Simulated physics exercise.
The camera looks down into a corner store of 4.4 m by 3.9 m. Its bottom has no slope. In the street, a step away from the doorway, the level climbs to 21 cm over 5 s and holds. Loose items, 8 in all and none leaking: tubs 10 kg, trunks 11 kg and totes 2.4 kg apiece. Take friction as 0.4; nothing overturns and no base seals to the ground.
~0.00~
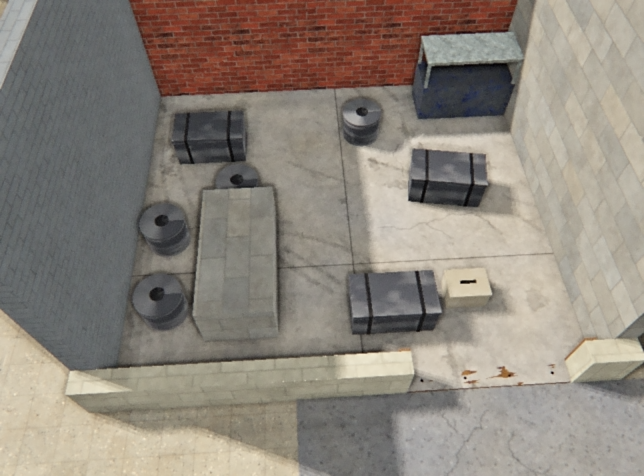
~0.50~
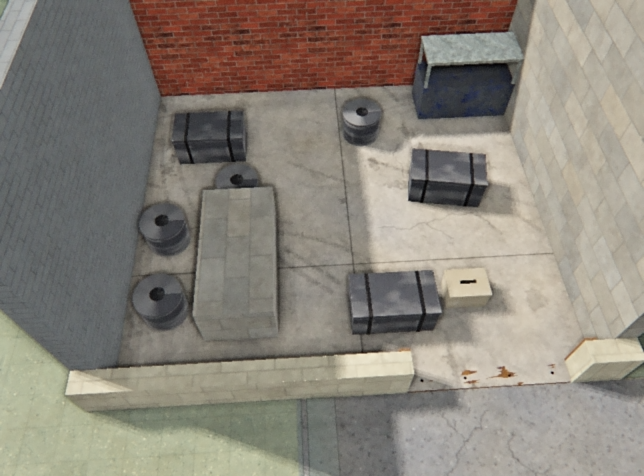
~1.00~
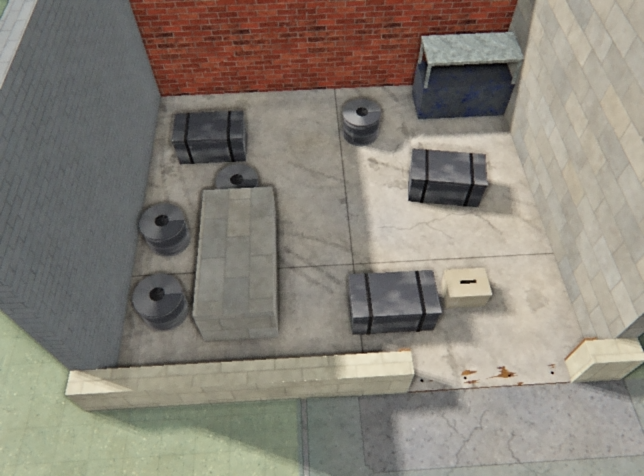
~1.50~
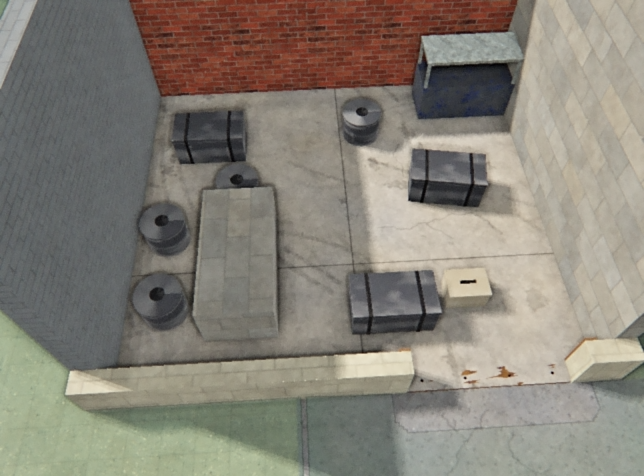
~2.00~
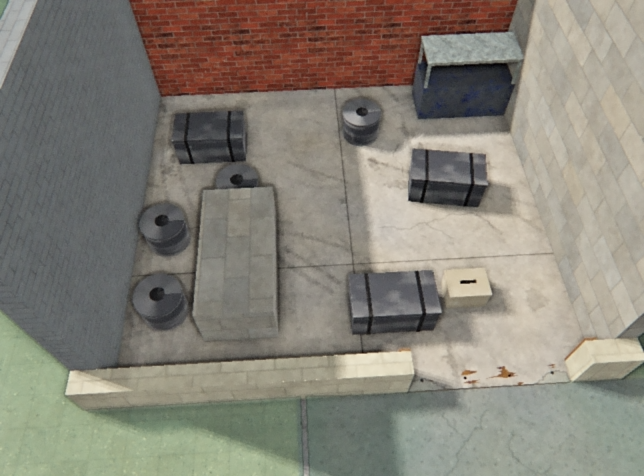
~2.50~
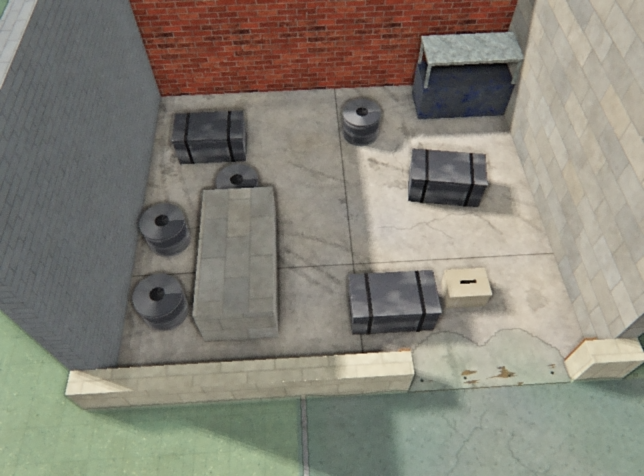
Greenish water spreads across the street, then just enters the doorway of a still storeroom.
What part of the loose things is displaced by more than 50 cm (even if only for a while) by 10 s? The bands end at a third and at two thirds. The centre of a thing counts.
Share: One to two thirds.
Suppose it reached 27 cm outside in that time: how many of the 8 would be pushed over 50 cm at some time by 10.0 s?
In that case 7 of them.
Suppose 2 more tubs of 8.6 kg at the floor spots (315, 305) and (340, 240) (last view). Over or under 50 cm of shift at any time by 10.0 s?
In turn: Under, more.
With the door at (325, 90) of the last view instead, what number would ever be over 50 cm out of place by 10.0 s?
In that case 6 of them.
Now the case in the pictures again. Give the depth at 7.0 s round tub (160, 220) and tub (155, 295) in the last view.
Roughly 0 and 0 cm.
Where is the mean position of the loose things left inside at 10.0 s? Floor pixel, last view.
Near (220, 204).
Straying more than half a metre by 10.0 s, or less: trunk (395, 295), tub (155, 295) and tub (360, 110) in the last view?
In that order: Over, short of it, more.
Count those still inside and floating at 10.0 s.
I count 4.
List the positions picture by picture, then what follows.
A tub at (362, 112) rests on the ground; a tub at (237, 180), on the bottom; water covers 0.0 m2; 0 of 8 have shifted, in the first frame.
A tub at (362, 112) rests on the ground; a tub at (237, 180), on the bottom; 0.0 m2 under water; 0 of 8 have shifted, in the second frame.
A tub at (362, 112) rests on the ground; a tub at (237, 180), on the bottom; water covers 0.0 m2; 0 of 8 have shifted, in the third frame.
A tub at (362, 112), on the bottom; a tub at (237, 180) rests on the ground; water covers 0.0 m2; 0 of 8 have shifted, in the fourth frame.
A tub at (362, 112), on the bottom; a tub at (237, 180) rests on the ground; water covers 0.0 m2; 0 of 8 have shifted, in the fifth frame.
A tub at (362, 112), on the bottom; a tub at (237, 180) rests on the ground; water covers 0.3 m2; 0 of 8 have shifted, in the sixth frame.
After 3.5 s 0 of 8 are over 50 cm from their spots; 0 afloat.
After 4.5 s 1 of 8 are over 50 cm from their spots; 1 afloat.
After 7.0 s 3 of 8 are over 50 cm from their spots; 1 afloat.
After 10.0 s 5 of 8 are over 50 cm from their spots, and 5 have been at some point; 4 afloat.
